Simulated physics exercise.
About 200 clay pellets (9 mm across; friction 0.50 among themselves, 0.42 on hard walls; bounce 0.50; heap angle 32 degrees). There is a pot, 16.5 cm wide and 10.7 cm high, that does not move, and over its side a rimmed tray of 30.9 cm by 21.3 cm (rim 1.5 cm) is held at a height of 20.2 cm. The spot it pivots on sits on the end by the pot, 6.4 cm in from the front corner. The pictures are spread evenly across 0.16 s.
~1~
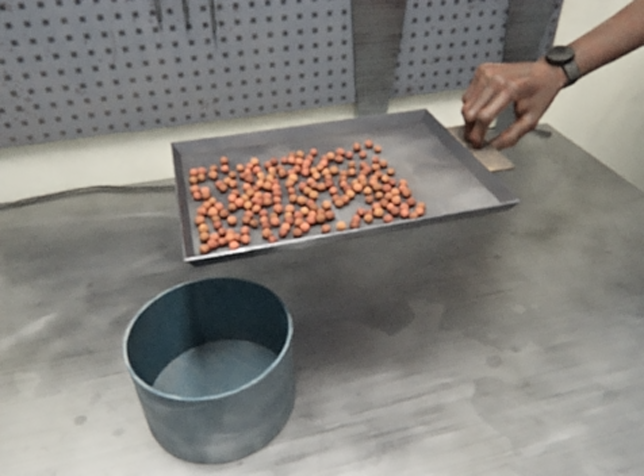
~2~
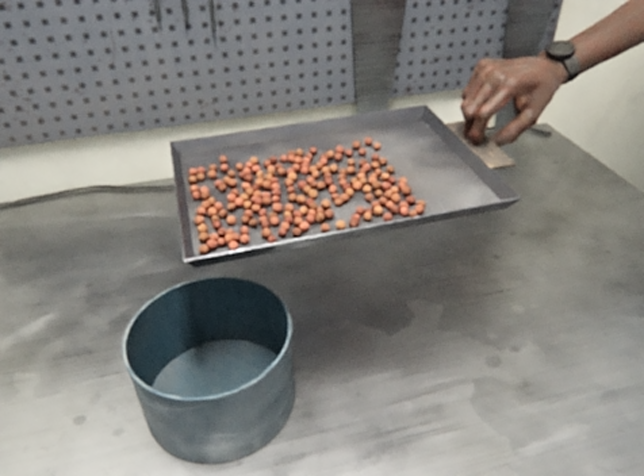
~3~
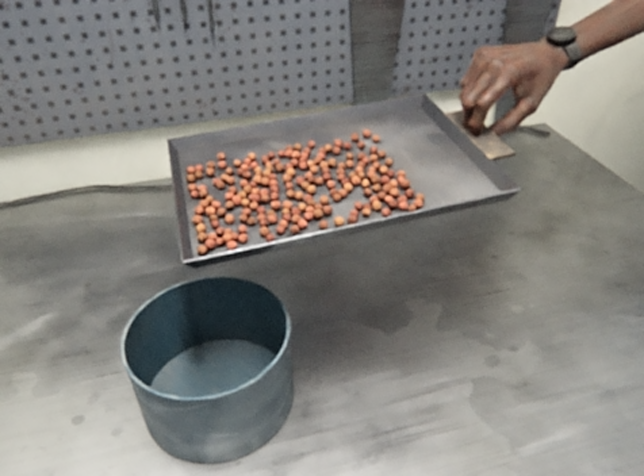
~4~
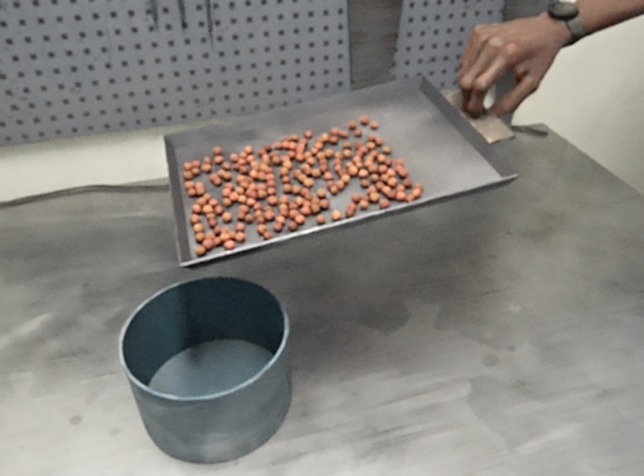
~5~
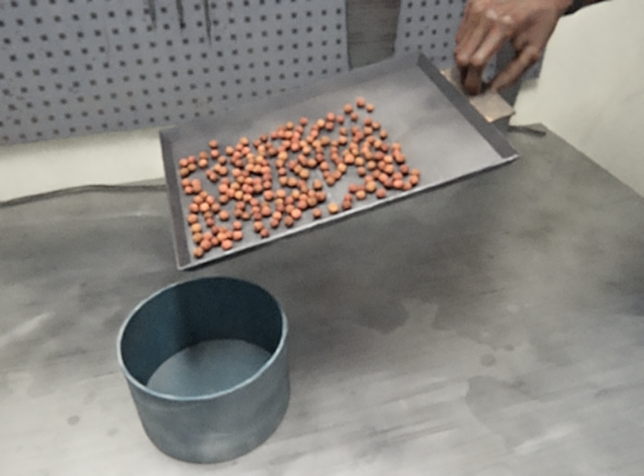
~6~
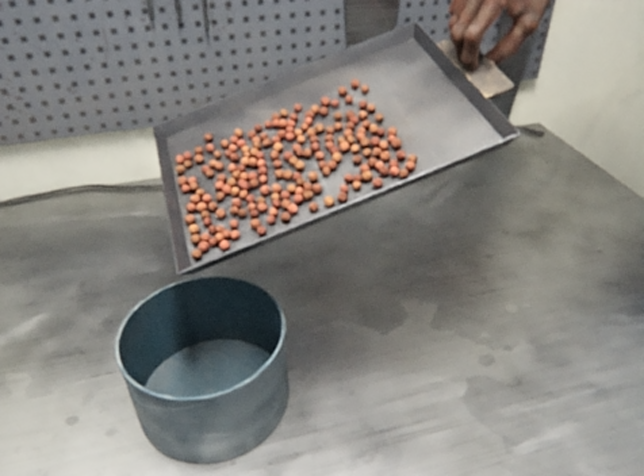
A rimmed tray of reddish-brown pellets sloped gently down to the left, then more steeply as a hand raised its right end, while the pellets stayed spread out above a still, dark blue pot.
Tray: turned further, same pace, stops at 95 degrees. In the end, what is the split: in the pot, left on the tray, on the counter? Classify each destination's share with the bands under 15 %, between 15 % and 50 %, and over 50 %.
Pot: Over 50 %; tray: Under 15 %; counter: Under 15 %.
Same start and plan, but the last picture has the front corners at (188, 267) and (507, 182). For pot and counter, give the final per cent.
In the pot: 80 per cent; on the counter: 20 per cent.
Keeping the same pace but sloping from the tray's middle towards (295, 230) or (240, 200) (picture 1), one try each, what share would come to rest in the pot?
The share comes to roughly 90 in a hundred, then roughly 40 in a hundred.
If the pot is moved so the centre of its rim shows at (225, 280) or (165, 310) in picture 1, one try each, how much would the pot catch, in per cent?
In order, about 5 and about 65 per cent.
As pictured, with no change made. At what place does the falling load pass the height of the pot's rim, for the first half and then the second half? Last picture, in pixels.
First near (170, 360), then at (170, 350).
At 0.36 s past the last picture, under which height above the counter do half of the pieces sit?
Roughly 20 cm.
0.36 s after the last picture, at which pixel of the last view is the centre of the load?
Look near (181, 267) in the last picture.
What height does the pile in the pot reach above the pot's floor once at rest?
About 2.5 cm.
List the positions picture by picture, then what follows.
Tray tilt 0 degrees, front corners at (193, 253) and (510, 198); middle of the pieces at (292, 191); pot at (209, 331), in the first picture.
Tray tilt 1 degrees, front corners at (193, 253) and (510, 195); middle of the pieces at (291, 190), in the second picture.
Tray tilt 3 degrees, front corners at (191, 255) and (510, 186), lowest corner left front; middle of the pieces at (289, 186), in the third picture.
Tray tilt 7 degrees, front corners at (189, 257) and (510, 172), lowest corner left front; middle of the pieces at (286, 180), in the fourth picture.
Tray tilt 13 degrees, front corners at (186, 260) and (509, 152), lowest corner left front; middle of the pieces at (282, 172), in the fifth picture.
Tray tilt 19 degrees, front corners at (185, 264) and (508, 132), lowest corner left front; middle of the pieces at (277, 164); pot at (202, 330), in the sixth picture.
Then, 0.22 s after the last picture, tilt 59 degrees; the tray holds 100 %, the pot 0 %.
Then, 0.36 s after the last picture, tilt 85 degrees; the tray holds 65 %, the pot 5 %.
Then, 0.63 s after the last picture, tilt 95 degrees; the tray holds 0 %, the pot 95 %.
In the end, pot 95 %, tray 0 %, counter 5 %.
